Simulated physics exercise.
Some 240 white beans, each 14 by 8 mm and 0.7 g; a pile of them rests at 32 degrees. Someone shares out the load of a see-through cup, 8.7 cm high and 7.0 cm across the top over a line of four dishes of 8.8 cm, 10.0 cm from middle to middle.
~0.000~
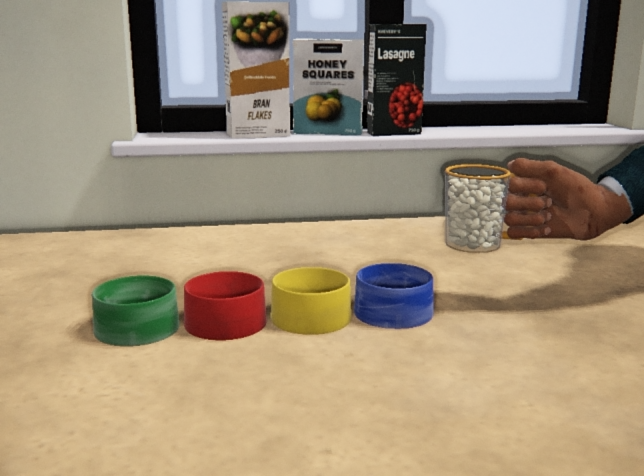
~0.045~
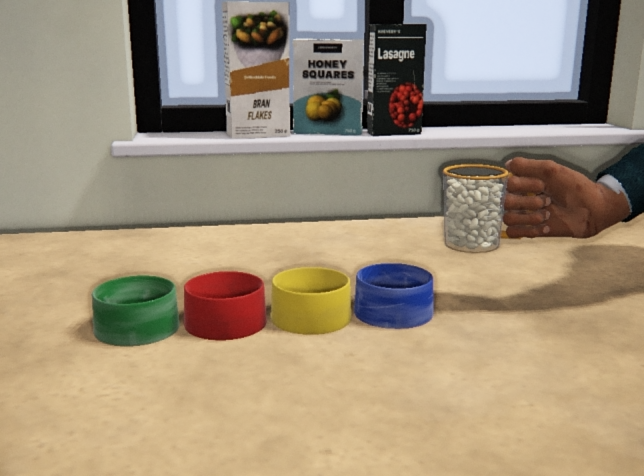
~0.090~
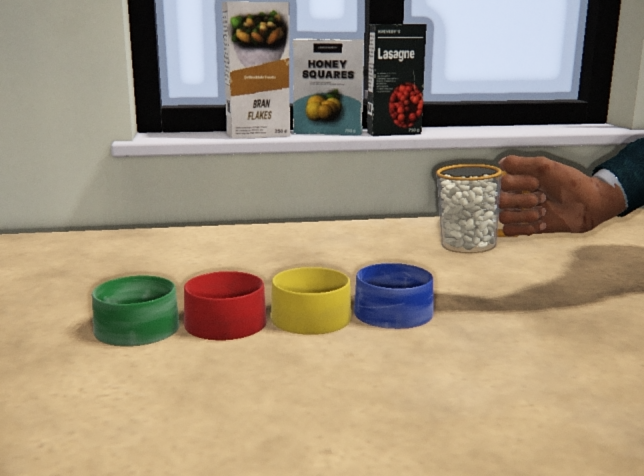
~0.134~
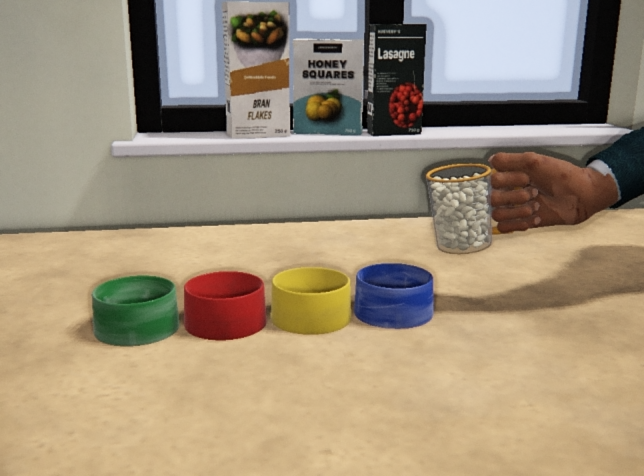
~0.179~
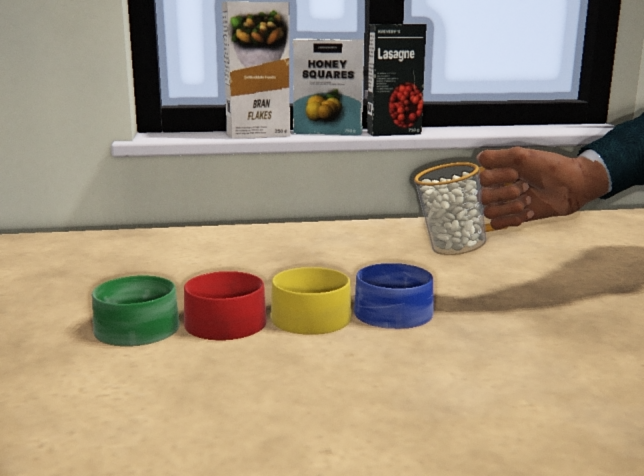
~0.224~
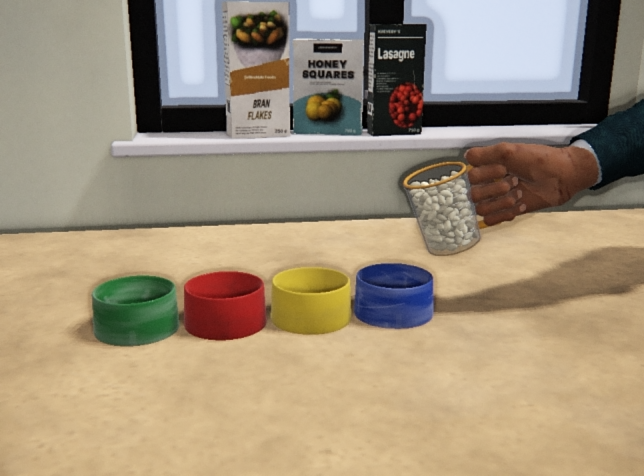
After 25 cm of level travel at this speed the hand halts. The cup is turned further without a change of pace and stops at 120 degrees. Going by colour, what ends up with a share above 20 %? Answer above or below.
Red above, blue below, green below, yellow below, counter below.
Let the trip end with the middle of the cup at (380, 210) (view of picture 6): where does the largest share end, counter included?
Most goes to: Yellow.
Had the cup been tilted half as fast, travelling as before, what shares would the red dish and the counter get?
Then: Red 100, counter 0.
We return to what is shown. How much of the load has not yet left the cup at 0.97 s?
Some 85 per cent of the load.
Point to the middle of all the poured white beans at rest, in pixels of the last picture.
Near (218, 304).
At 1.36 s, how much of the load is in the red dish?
Near 90 per cent so far.
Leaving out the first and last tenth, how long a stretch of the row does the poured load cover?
Some 6 cm.
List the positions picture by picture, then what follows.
In the first picture, cup at (475, 209), tilt 0 degrees, lip at (449, 173), moved 0.0 cm; middle of the pieces at (478, 211); blue dish at (395, 276); yellow dish at (311, 281); red dish at (224, 285); green dish at (134, 290).
In the second picture, cup at (474, 209), tilt 1 degrees, lip at (446, 173), moved 0.2 cm; middle of the pieces at (476, 211).
In the third picture, cup at (469, 209), tilt 4 degrees, lip at (440, 175), moved 0.8 cm; middle of the pieces at (471, 211).
In the fourth picture, cup at (461, 209), tilt 8 degrees, lip at (429, 178), moved 1.7 cm; middle of the pieces at (464, 211).
In the fifth picture, cup at (453, 209), tilt 14 degrees, lip at (417, 182), moved 2.7 cm; middle of the pieces at (456, 211).
In the sixth picture, cup at (444, 210), tilt 19 degrees, lip at (406, 186), moved 3.8 cm; middle of the pieces at (447, 211); blue dish at (395, 276); yellow dish at (311, 281); red dish at (224, 285); green dish at (134, 290). The cup turns about 115 degrees a second and travels 23 cm a second.
Then, at 0.67 s, tilt 70 degrees; cup holds 100 %.
After 0.97 s, tilt 104 degrees; cup holds 85 %, red 10 %.
Then, at 1.36 s, tilt 120 degrees; cup holds 0 %, red 90 %.
In the end, at 2.1 s, red 90 %, blue 0 %, green 0 %, yellow 0 %, counter 10 %.
